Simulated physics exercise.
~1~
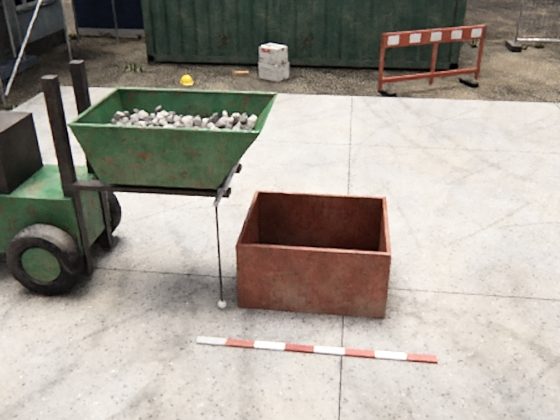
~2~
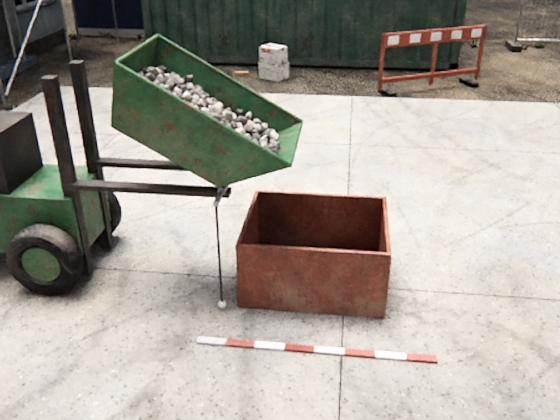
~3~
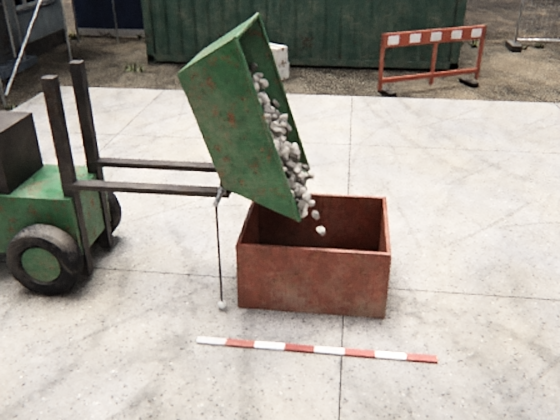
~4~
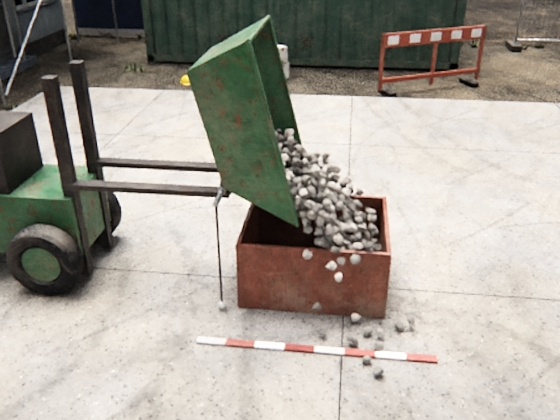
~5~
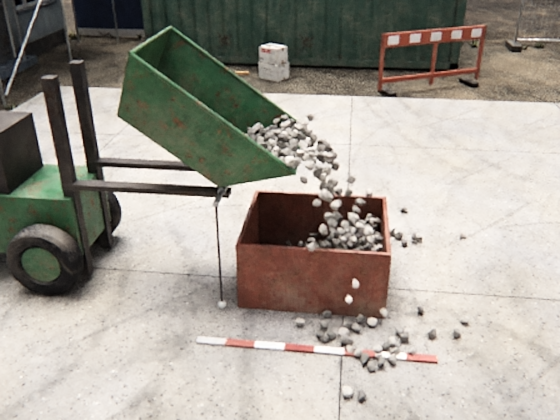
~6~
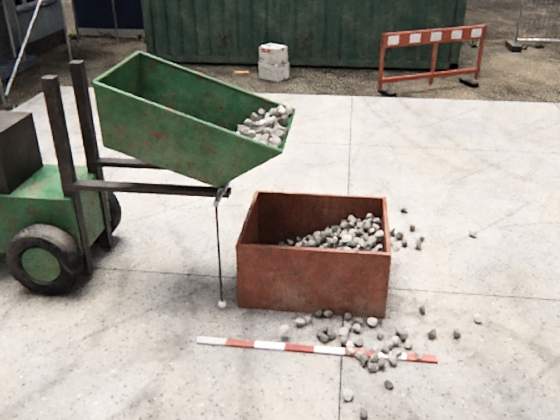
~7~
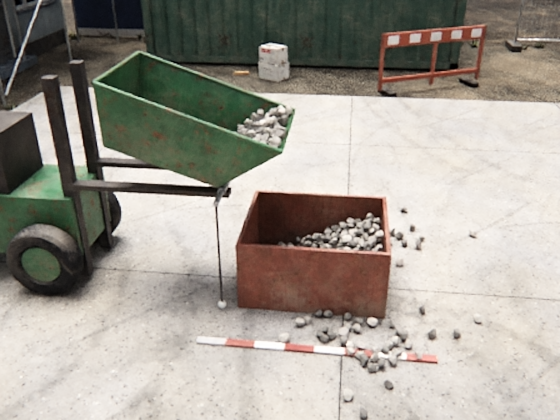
In the video, a green forklift's skip full of grey stones tips steeply to the right, spilling them into a reddish-brown bin and onto the ground around it, then swings partway back and stops, still slightly tilted, with some stones left inside.
